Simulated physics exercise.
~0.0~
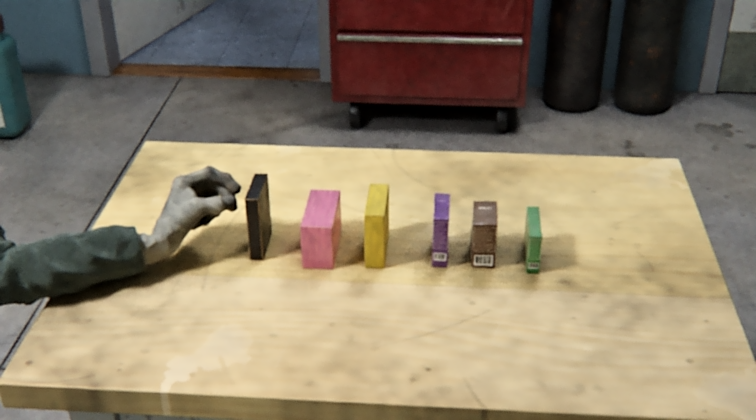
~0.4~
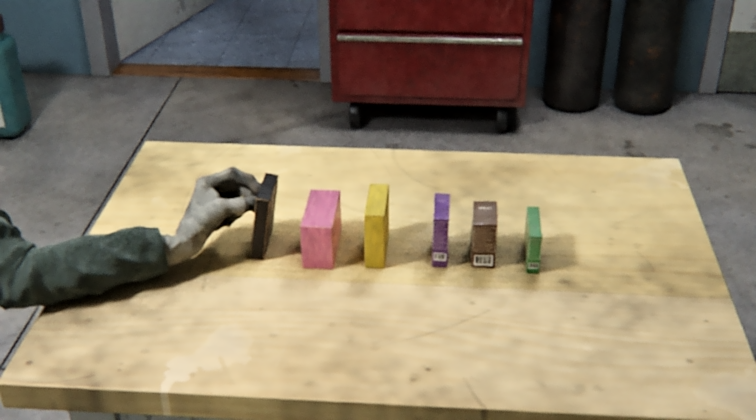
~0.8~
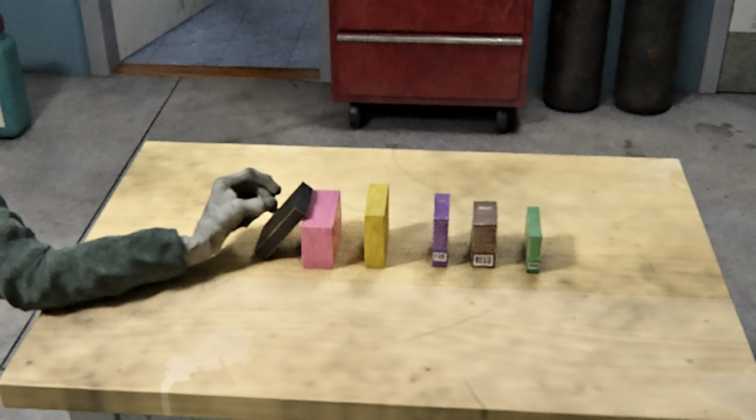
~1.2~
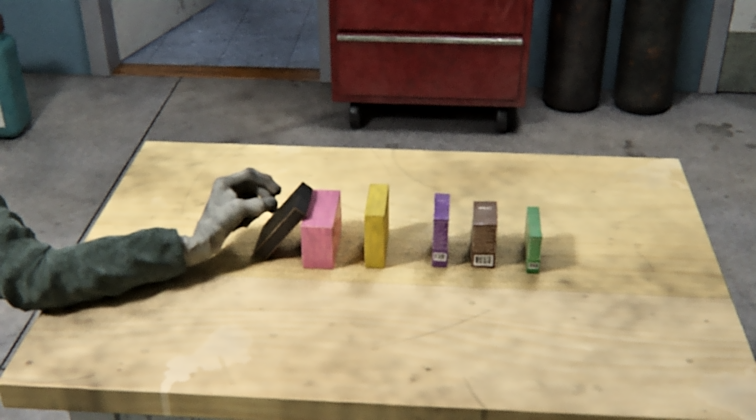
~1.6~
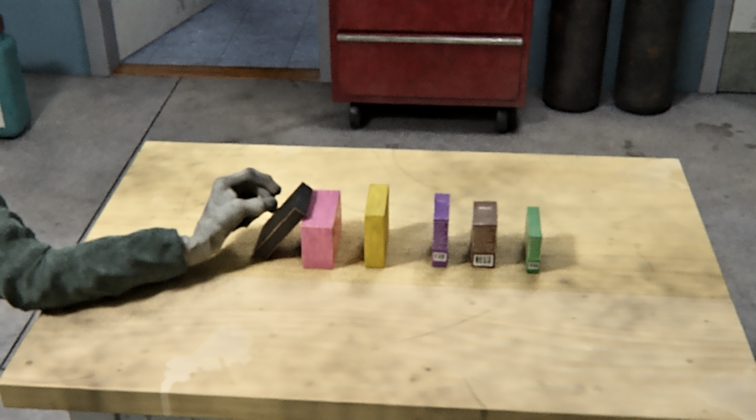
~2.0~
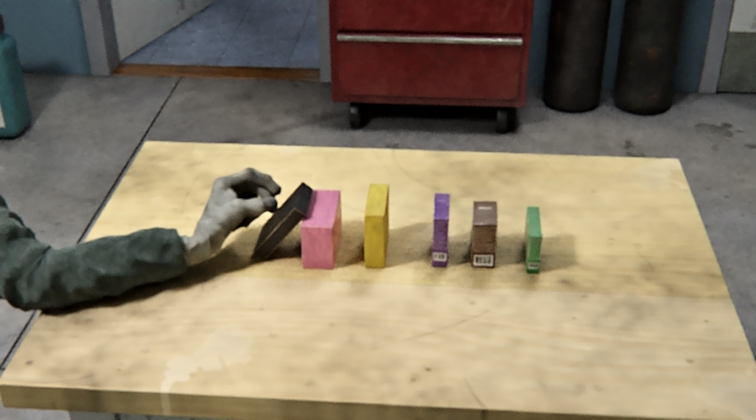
A gloved hand tips a black block rightward, and it leans against the upright pink block.
